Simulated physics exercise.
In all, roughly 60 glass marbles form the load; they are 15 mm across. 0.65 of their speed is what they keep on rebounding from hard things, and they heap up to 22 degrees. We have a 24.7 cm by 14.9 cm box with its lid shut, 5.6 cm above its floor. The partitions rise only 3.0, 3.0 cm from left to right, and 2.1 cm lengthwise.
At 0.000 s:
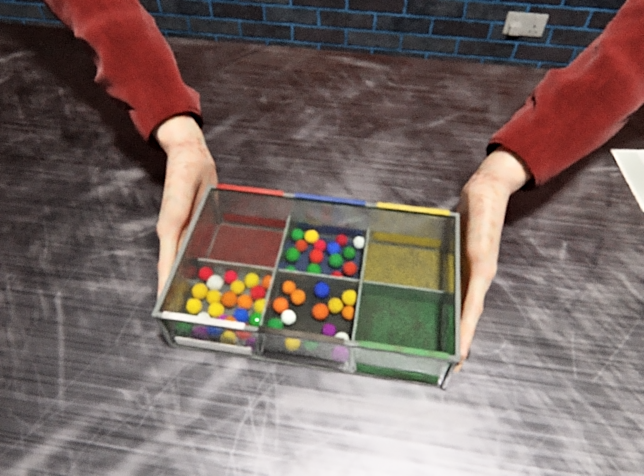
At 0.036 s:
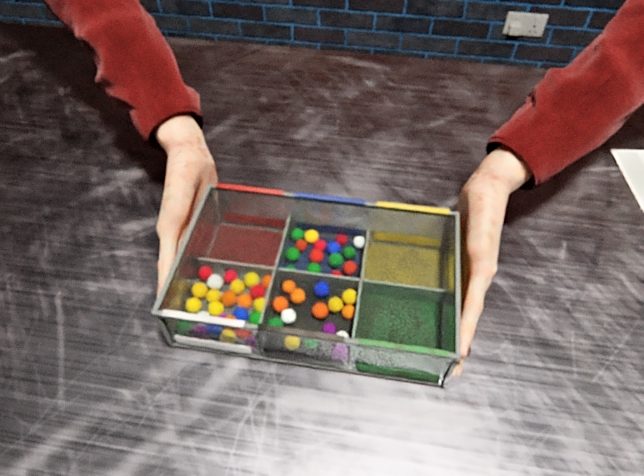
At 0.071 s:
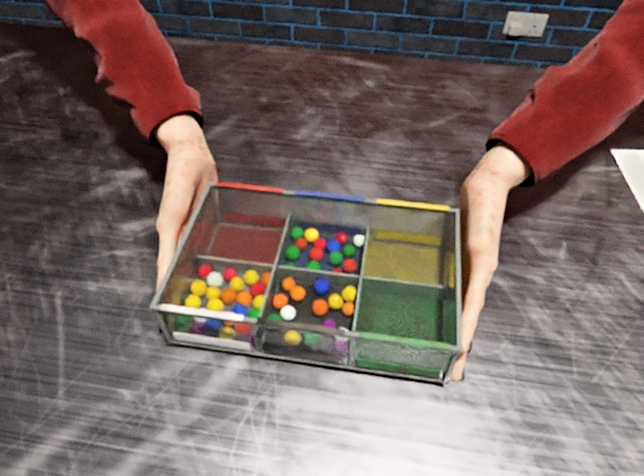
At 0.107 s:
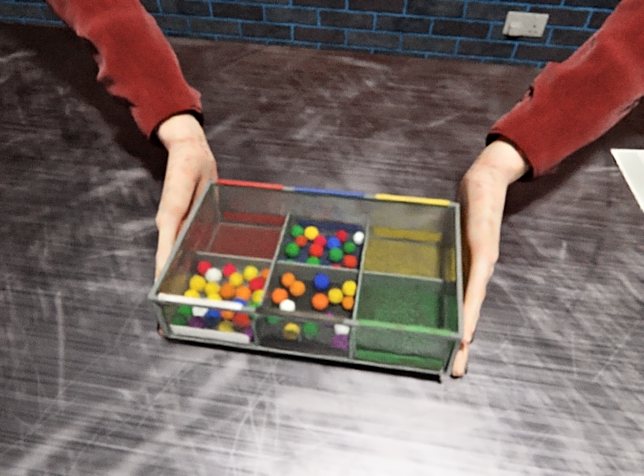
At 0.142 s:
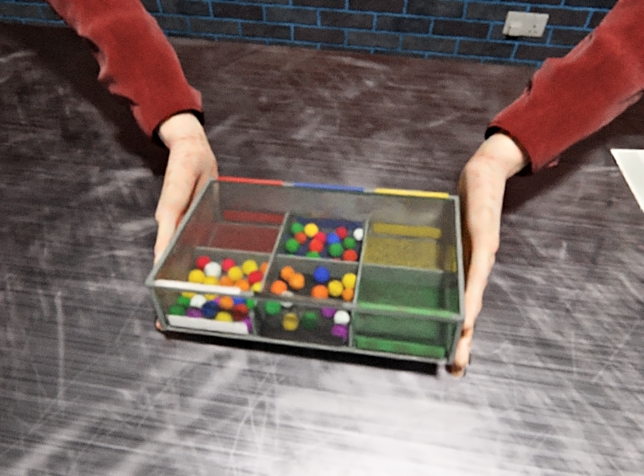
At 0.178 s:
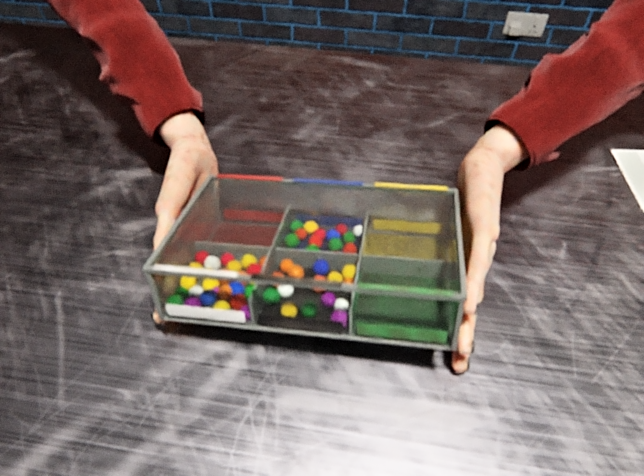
A clear lidded box of colorful marbles, held at both ends by two hands in red sleeves above a scratched gray table, starts with its compartments seen from above. The hands gradually tilt it, its front edge rising slightly and its front side coming into view, while the marbles stay in their compartments.
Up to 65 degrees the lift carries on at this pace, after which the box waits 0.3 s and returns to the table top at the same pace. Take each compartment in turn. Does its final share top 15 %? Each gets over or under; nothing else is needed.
Red compartment ends under. Blue compartment ends over. Green compartment ends under. Yellow compartment ends under. White compartment ends over. Black compartment ends over.
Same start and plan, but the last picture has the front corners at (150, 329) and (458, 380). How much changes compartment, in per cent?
Then roughly 0 per cent.
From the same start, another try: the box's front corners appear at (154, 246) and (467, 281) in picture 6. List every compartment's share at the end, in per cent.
Each compartment ends with, in per cent, red 5, blue 30, green 0, yellow 0, white 45 and black 25.
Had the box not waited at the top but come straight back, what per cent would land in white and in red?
White keeps 45% and red keeps 5%.
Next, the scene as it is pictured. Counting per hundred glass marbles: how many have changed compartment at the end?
Somewhere around 5 percent.
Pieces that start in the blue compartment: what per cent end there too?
That comes out at about 100 percent.
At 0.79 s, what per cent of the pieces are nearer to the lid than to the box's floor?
Estimate: Near 0 per cent.
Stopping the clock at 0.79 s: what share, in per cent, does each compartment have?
In per cent: Red 5, blue 25, green 0, yellow 0, white 45, black 25.
After 0.79 s, tilt 65 degrees; red 5 %, blue 25 %, white 45 %, black 25 %.
After 1.20 s, tilt 37 degrees; red 5 %, blue 25 %, white 45 %, black 25 %.
After 1.69 s, tilt 0 degrees; red 5 %, blue 25 %, white 45 %, black 25 %.
In the end, at 2.0 s, red 5 %, blue 25 %, green 0 %, yellow 0 %, white 45 %, black 25 %.
